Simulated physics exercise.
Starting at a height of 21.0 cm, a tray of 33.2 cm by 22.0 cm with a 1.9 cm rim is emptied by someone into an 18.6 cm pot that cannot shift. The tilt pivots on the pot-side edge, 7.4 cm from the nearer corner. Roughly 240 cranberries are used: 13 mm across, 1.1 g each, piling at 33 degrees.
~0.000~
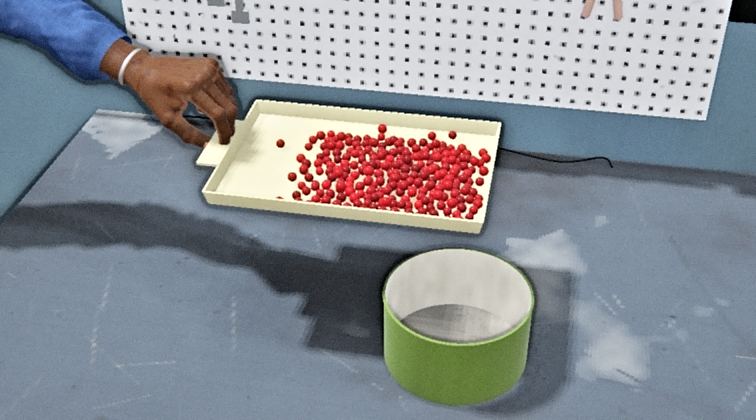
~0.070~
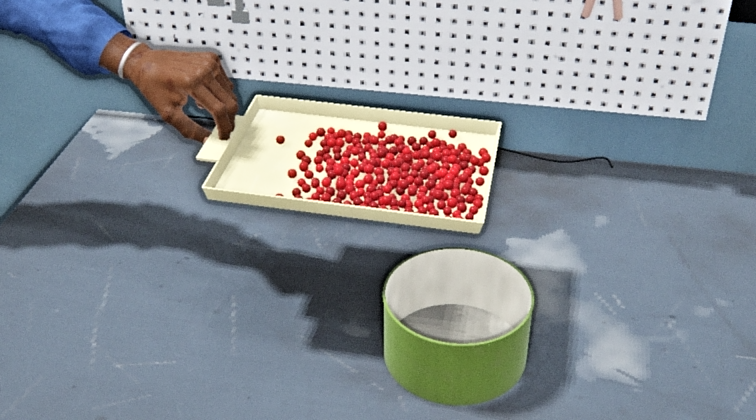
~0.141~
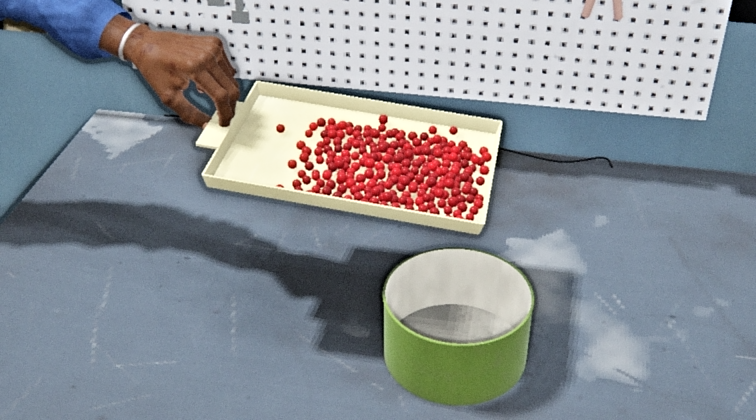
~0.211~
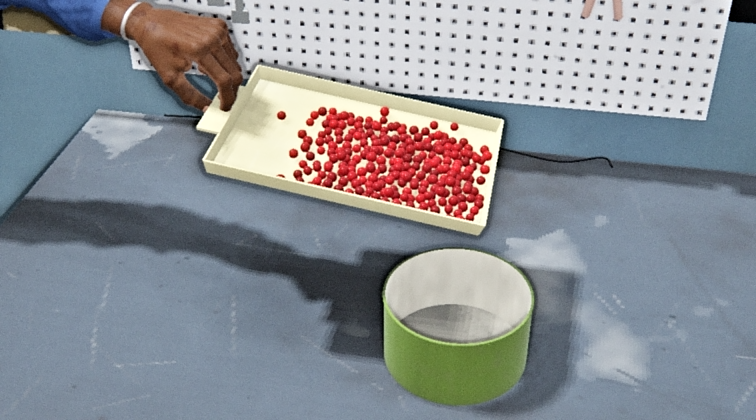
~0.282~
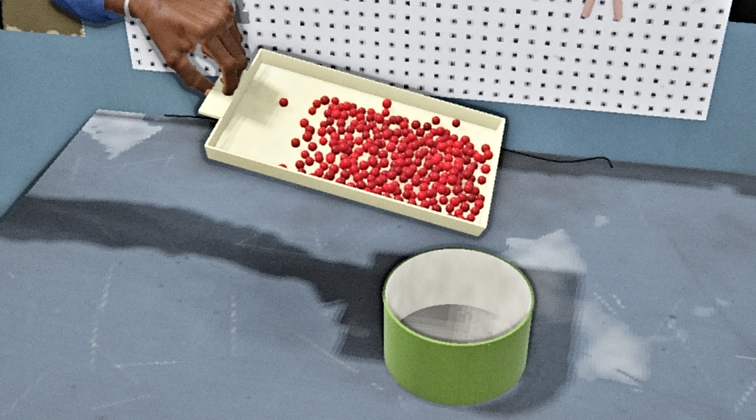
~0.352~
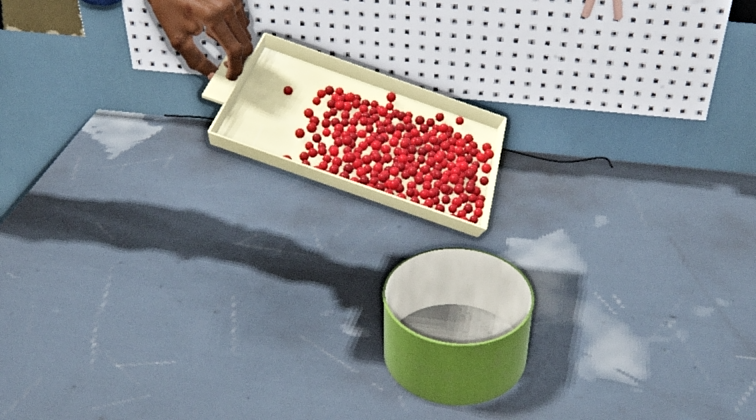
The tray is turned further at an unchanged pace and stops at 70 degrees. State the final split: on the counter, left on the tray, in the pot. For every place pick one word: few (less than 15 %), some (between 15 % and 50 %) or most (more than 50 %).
Counter gets few, tray gets most, pot gets few.
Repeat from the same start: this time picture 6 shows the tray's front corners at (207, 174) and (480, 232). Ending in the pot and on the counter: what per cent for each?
Split: Pot = 10, counter = 0.
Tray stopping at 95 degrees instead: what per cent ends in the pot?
Then about 50 per cent.
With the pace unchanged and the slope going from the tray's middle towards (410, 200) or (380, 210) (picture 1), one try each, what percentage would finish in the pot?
The share comes to roughly 60 in a hundred, then roughly 10 in a hundred.
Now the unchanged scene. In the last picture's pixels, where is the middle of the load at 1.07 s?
Load centre est.: (465, 148) px.
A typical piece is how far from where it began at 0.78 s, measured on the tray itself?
It has moved some 2 cm from its start.
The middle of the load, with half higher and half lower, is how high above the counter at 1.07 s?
Some 28 cm.
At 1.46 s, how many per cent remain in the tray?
Some 90 per cent of the load.
Then, at 0.78 s, tilt 42 degrees; the tray holds 100 %, the pot 0 %.
Then, at 1.07 s, tilt 60 degrees; the tray holds 95 %, the pot 0 %.
After 1.46 s, tilt 70 degrees; the tray holds 90 %, the pot 5 %.
In the end, at 2.5 s, counter 5 %, tray 90 %, pot 5 %.
